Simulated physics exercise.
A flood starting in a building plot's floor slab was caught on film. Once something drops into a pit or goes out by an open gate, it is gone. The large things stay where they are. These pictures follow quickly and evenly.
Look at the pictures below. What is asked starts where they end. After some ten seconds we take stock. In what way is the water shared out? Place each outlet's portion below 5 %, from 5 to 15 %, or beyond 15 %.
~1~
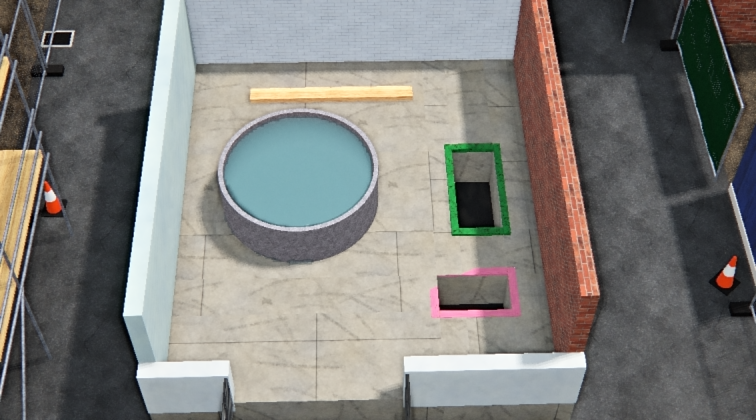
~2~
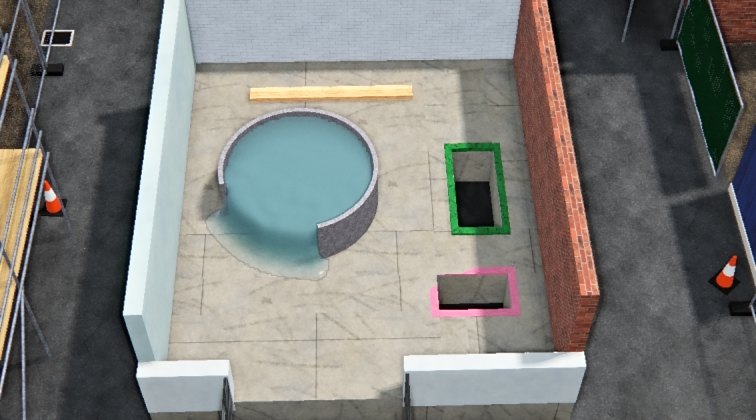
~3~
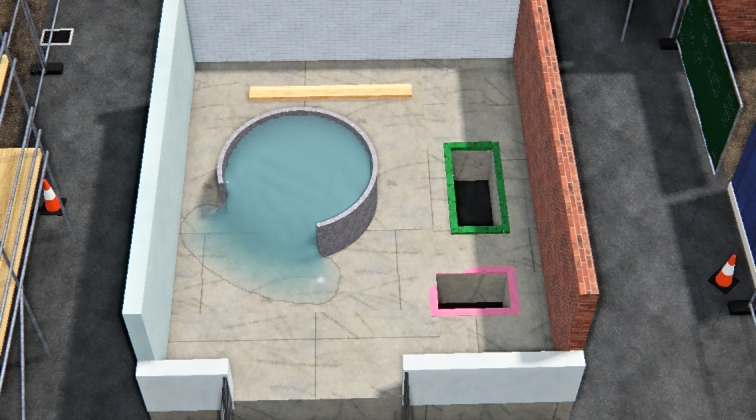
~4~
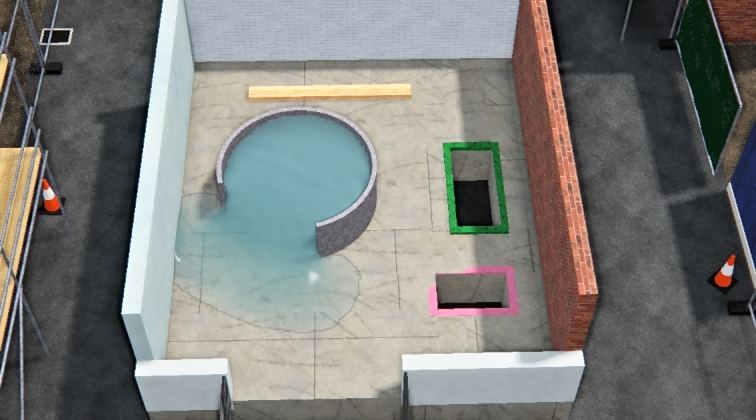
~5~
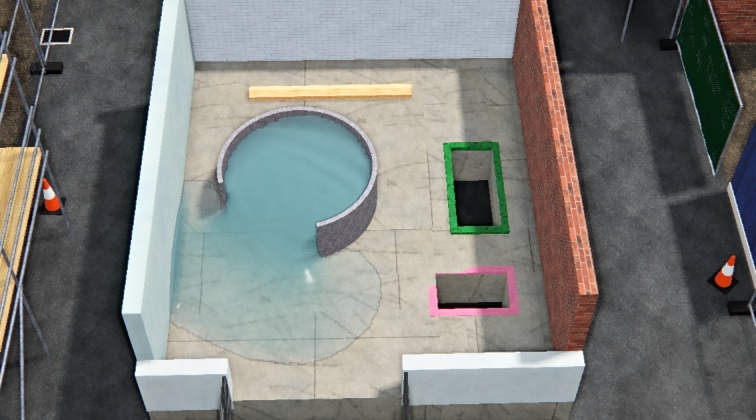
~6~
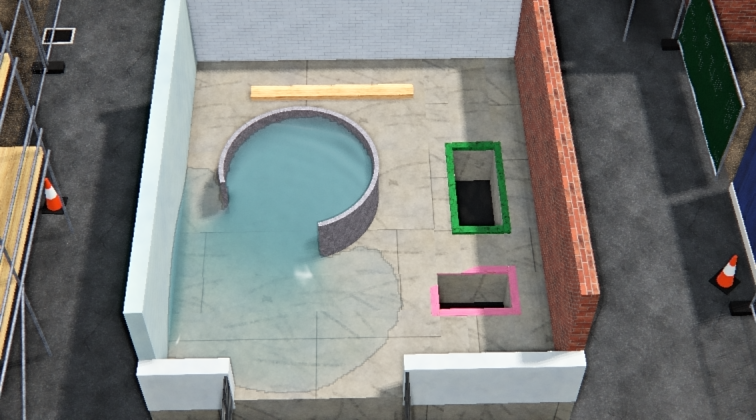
Gate: Past fifteen per cent; green pit: Beneath five per cent; pink pit: Five to fifteen per cent.
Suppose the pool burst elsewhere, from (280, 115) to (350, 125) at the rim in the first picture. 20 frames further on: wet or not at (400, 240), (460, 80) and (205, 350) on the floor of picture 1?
So the first one is left untouched, the next drenched, and the last left untouched.
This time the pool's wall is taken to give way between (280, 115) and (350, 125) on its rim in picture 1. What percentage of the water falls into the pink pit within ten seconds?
Share to the pink pit: 4 in a hundred.
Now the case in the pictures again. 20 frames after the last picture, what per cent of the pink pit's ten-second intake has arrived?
Estimated share: About 0 %.
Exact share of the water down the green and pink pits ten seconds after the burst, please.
First 0 %, then 10 %.
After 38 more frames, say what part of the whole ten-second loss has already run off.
My figure: 75 percent.
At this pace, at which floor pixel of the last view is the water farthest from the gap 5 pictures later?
Roughly (443, 381).
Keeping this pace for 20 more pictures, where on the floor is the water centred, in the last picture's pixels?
Around pixel (273, 268).
A moment on, water covers 30 % of the floor; the gate 4 %, the green pit 0 %, the pink pit 0 %.
Next, water covers 30 % of the floor; the gate 12 %, the green pit 0 %, the pink pit 0 %.
Then, water covers 45 % of the floor; the gate 26 %, the green pit 0 %, the pink pit 0 %.
Later, water covers 65 % of the floor; the gate 41 %, the green pit 0 %, the pink pit 3 %.
In the end, water covers 85 % of the floor; the gate 52 %, the green pit 0 %, the pink pit 9 %.
